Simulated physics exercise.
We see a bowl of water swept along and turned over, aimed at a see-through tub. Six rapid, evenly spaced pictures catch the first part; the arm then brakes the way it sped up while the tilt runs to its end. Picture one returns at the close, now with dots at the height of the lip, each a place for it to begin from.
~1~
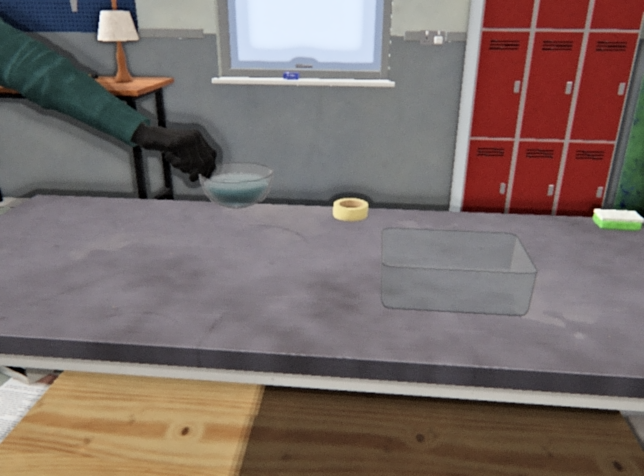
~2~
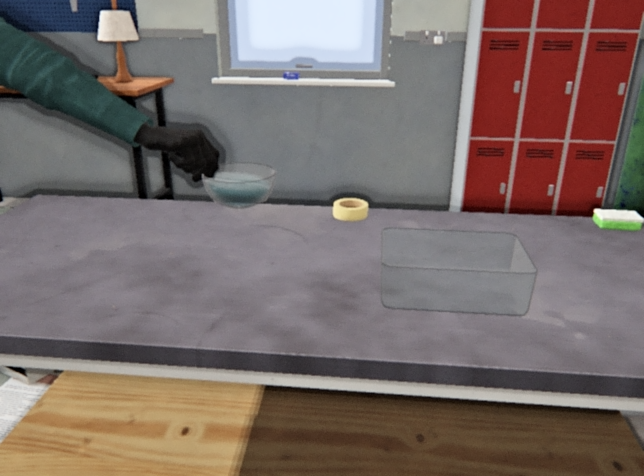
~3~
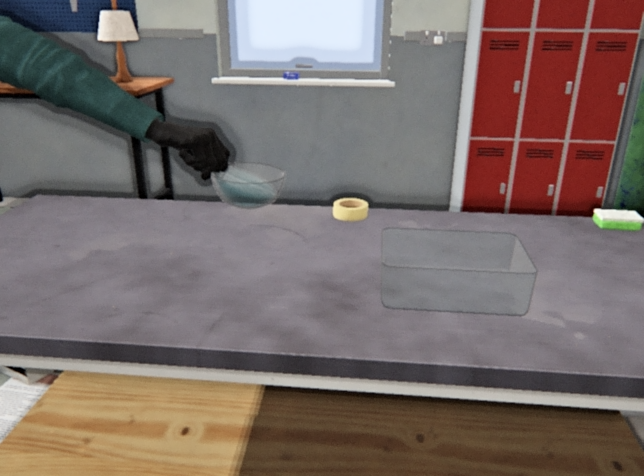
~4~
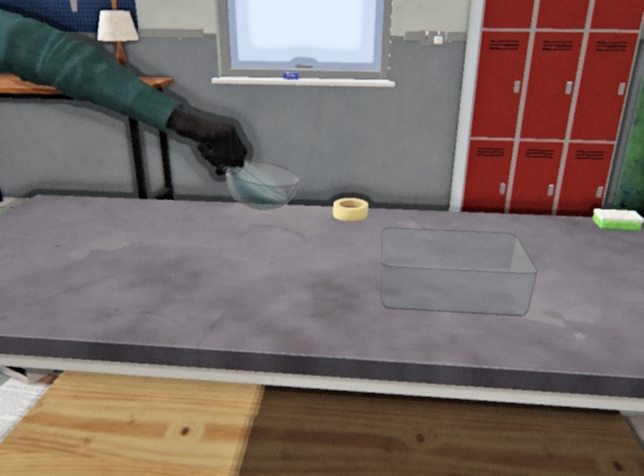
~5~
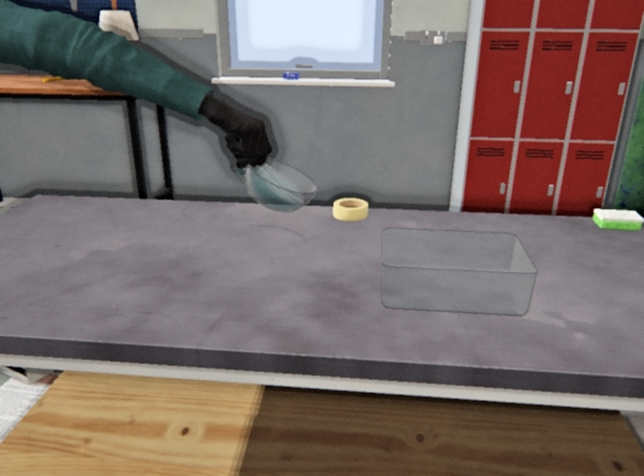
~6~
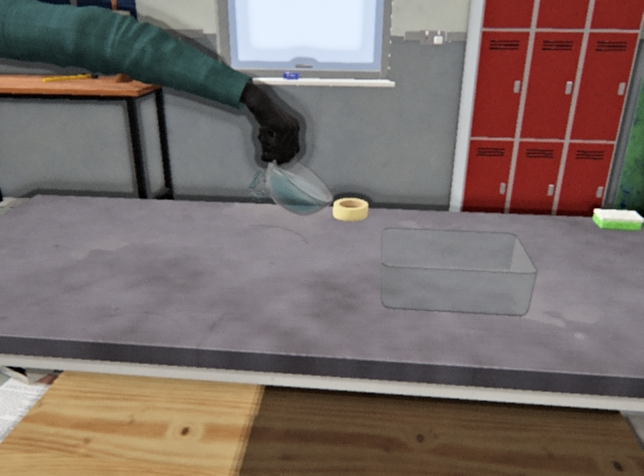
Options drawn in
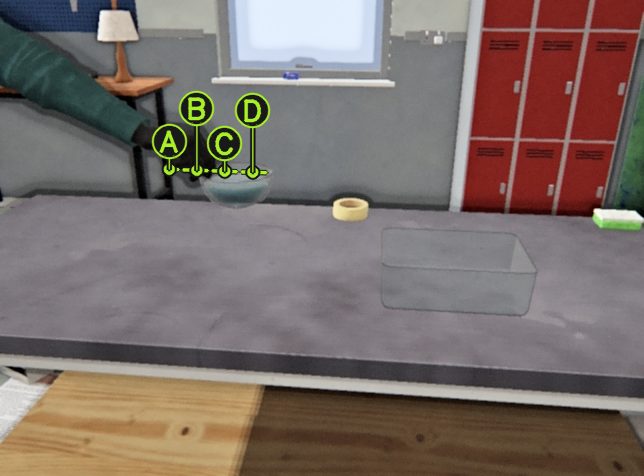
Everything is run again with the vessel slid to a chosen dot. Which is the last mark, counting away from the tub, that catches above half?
The answer is spot D.
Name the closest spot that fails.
Spot C.
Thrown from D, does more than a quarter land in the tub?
Yes.
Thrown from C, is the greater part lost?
Yes.
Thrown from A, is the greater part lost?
Yes, that goes wrong.
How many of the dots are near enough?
One of the four.
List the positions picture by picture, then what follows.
The first picture shows upright, lip at (271, 172); tub from (381, 306) to (528, 314); nothing has left yet.
The second picture shows upright, lip at (274, 173); nothing has left yet.
The third picture shows tipped about 3°, lip at (283, 175); nothing has left yet.
The fourth picture shows tipped about 11°, lip at (298, 180); water is over the rim, down to (225, 168).
The fifth picture shows tipped about 23°, lip at (316, 189); water is over the rim, down to (239, 177).
The sixth picture shows tipped about 37°, lip at (332, 198); water is over the rim, down to (260, 197).
On the marked copy, A at (169, 169); B at (196, 170); C at (224, 171); D at (252, 172).
For spot A, about 0 % lands in the tub, 100 % falls short.
For spot B, about 0 % lands in the tub, 96 % falls short and 4 % goes beside or beyond.
For spot C, about 19 % lands in the tub, 76 % falls short and 5 % goes beside or beyond.
For spot D, about 68 % lands in the tub, 20 % falls short and 12 % goes beside or beyond.
